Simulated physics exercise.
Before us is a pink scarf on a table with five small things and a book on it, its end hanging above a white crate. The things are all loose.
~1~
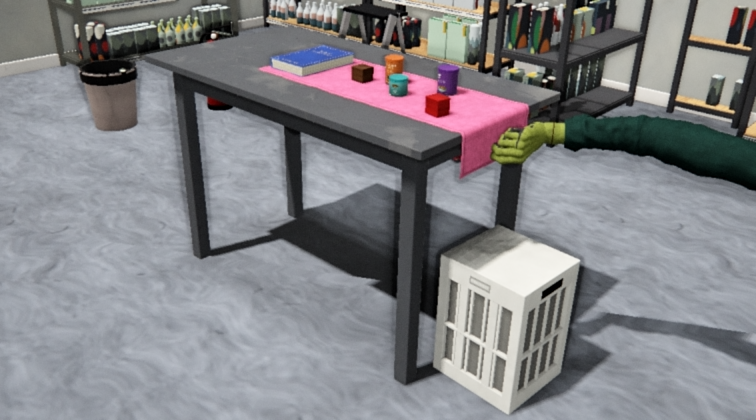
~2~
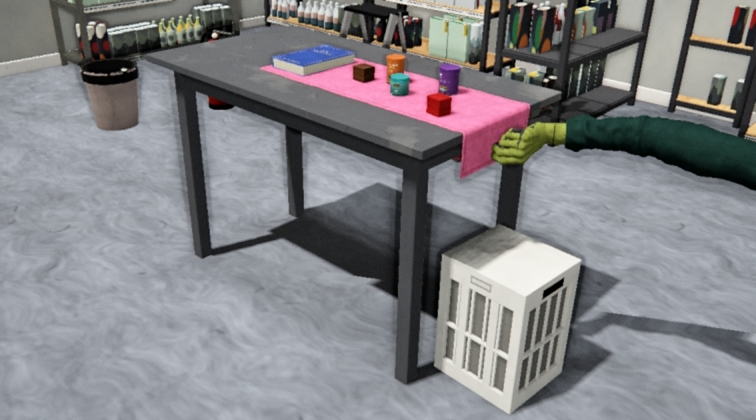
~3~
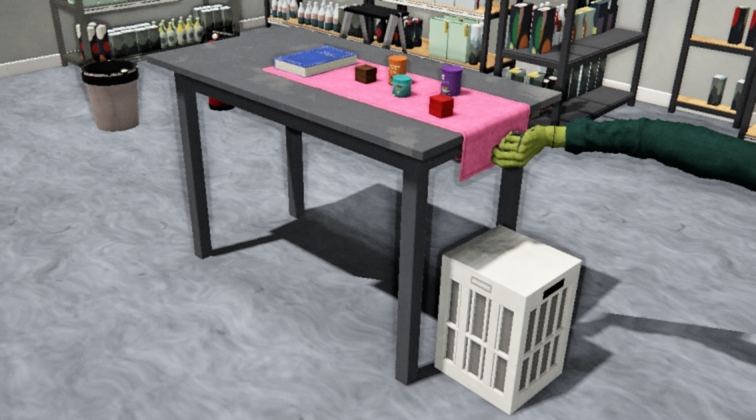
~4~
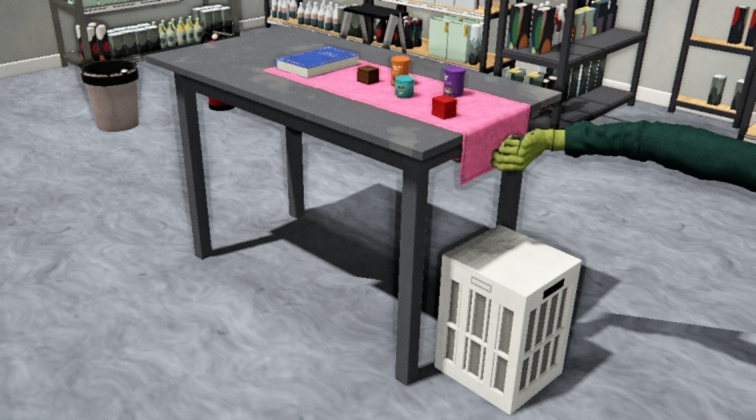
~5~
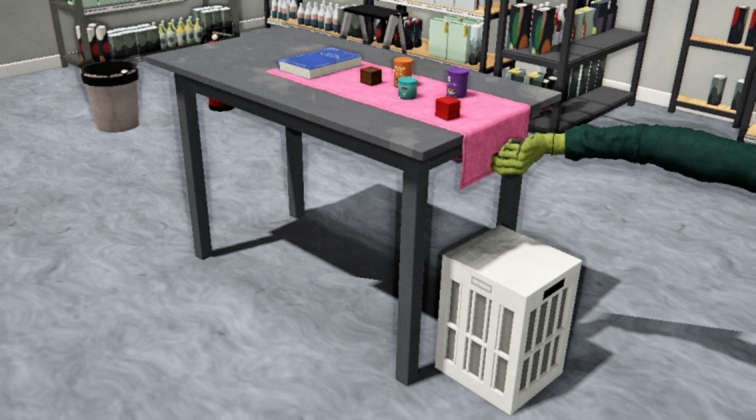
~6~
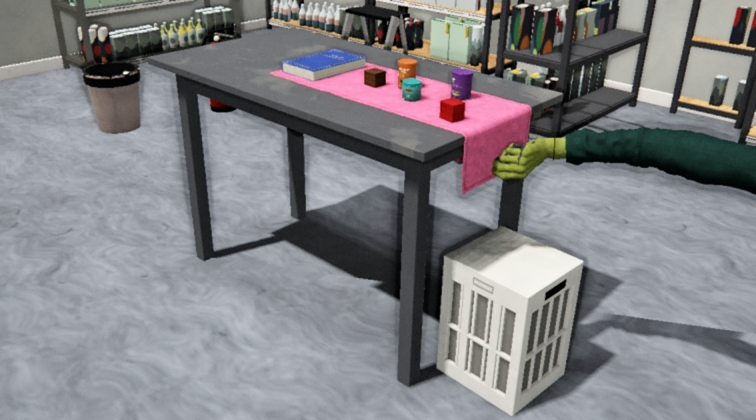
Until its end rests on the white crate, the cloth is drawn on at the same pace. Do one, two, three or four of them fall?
Tally: Two.
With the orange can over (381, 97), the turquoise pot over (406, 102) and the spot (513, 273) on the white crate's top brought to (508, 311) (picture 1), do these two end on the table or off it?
Here's what happens: The orange can leaves its perch, the turquoise pot leaves its perch.
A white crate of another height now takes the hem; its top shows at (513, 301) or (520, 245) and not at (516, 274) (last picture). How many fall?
The tally is 3 and 1.
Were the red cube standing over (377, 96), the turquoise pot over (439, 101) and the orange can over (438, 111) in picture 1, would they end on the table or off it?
Final state: The red cube is still in place, the turquoise pot is no longer up, the orange can is no longer up.
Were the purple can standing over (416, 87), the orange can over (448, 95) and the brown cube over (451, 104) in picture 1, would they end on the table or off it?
Outcome: Purple can is still in place, orange can is gone, brown cube is gone.
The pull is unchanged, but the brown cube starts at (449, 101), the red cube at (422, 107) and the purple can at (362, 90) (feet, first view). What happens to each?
The brown cube would end up off, the red cube would end up off, the purple can would stay in place.
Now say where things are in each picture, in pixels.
Hem (460, 179); red cube (438, 97); purple can (449, 67); turquoise pot (399, 77); orange can (395, 57); brown cube (363, 66); top of the crate (513, 273), in the first picture.
Hem (460, 179); red cube (439, 96), in the second picture.
Hem (459, 182); purple can (452, 68), in the third picture.
Hem (460, 185); turquoise pot (405, 78); top of the crate (514, 273), in the fourth picture.
Hem (459, 189); orange can (403, 60), in the fifth picture.
Hem (463, 194); red cube (453, 101); purple can (463, 71); turquoise pot (412, 81); orange can (408, 61); brown cube (375, 70), in the sixth picture.
Soon after, hem near (492, 225); red cube gone.
Then, hem on the crate; red cube and purple can gone.
At rest, hem on the crate; red cube and purple can gone. The count of fallen things is two.
